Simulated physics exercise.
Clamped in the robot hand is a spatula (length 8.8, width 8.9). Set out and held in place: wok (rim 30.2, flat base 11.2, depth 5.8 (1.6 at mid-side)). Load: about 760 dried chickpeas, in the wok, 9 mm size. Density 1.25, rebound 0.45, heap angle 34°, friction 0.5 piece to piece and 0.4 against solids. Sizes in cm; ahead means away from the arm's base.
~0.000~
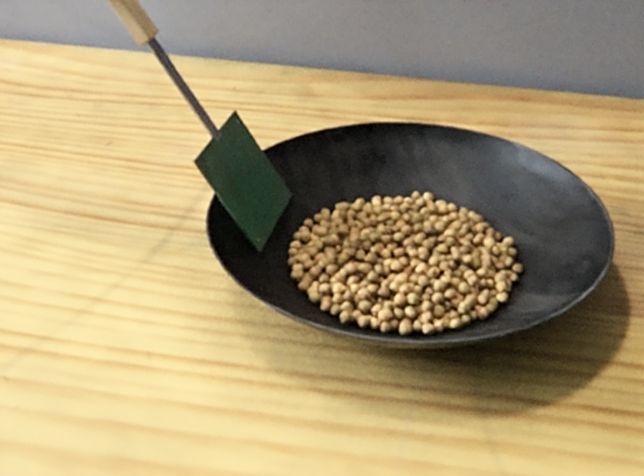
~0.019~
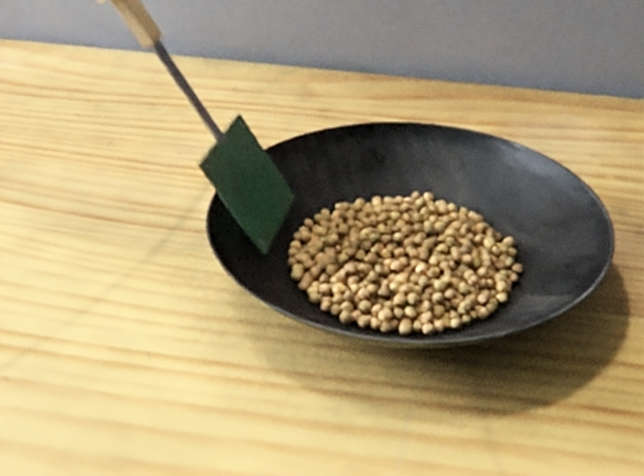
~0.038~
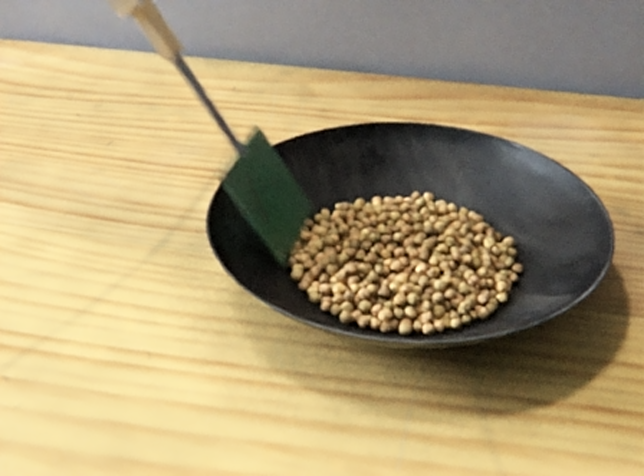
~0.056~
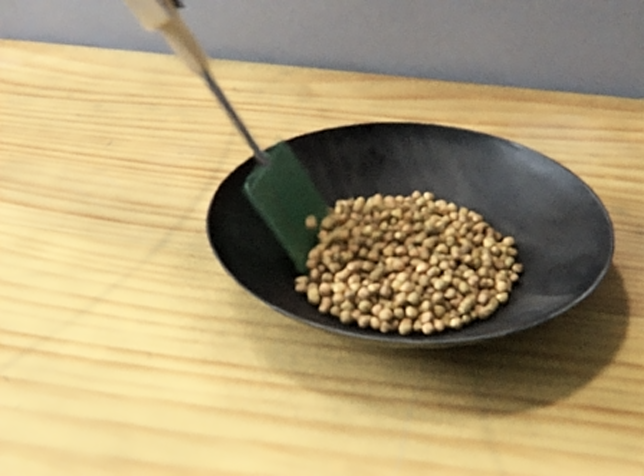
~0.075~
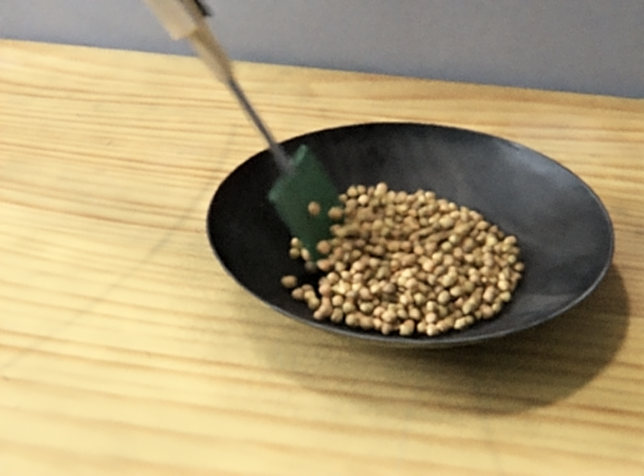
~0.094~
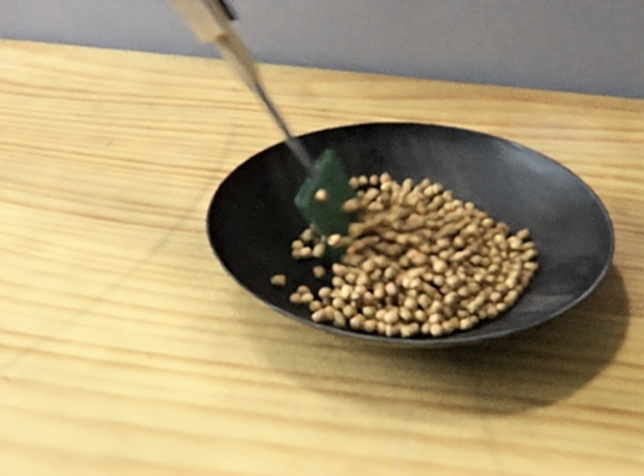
Dark wok of dried chickpeas sitting on a wooden surface as a green spatula moves rightward into the pile, pushing some aside.
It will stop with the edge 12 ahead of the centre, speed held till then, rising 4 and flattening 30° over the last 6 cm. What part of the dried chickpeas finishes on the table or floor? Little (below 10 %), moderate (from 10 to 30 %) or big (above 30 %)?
Share on the table or floor: Big (above 30 %).
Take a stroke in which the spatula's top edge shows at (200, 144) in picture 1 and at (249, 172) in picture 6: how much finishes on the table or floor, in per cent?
Some 20 per cent.
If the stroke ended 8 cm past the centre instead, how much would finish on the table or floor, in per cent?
It would be near 20 per cent.
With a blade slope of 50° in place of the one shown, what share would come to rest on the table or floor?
It would be near 35 per cent.
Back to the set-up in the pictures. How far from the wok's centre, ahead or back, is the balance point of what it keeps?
Roughly 3.5 cm ahead.
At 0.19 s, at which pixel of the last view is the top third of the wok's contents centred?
Around (519, 235).
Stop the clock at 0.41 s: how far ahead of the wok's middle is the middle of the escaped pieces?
Some 30 cm.
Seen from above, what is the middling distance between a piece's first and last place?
Roughly 6 cm.
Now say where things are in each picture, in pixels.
The first frame shows spatula top edge at (215, 134), sloping 58°; upper third of the load around (403, 251), from x 295 to 520, top at y 195; 764 in the wok.
The second frame shows spatula top edge at (219, 137), sloping 58°; upper third of the load around (403, 251), from x 295 to 520, top at y 195.
The third frame shows spatula top edge at (239, 149), sloping 58°; upper third of the load around (403, 251), from x 295 to 520, top at y 195.
The fourth frame shows spatula top edge at (264, 162), sloping 58°; upper third of the load around (401, 249), from x 295 to 520, top at y 195.
The fifth frame shows spatula top edge at (290, 170), sloping 58°; upper third of the load around (402, 247), from x 290 to 520, top at y 190.
The sixth frame shows spatula top edge at (315, 175), sloping 58°; upper third of the load around (411, 241), from x 280 to 535, top at y 180; 764 in the wok.
By 0.14 s, sloping 58°, highest piece 10 above the table; 764 in the wok.
By 0.19 s, sloping 51°, highest piece 11 above the table; 764 in the wok.
By 0.41 s, sloping 28°, highest piece 17 above the table; 465 in the wok, 98 on the table or floor, 201 on the blade or in flight.
By 1.46 s, sloping 28°, highest piece 4 above the table; 465 in the wok, 299 on the table or floor.
Final count, 465 in the wok, 299 on the table or floor. That is 39 % on the table or floor.
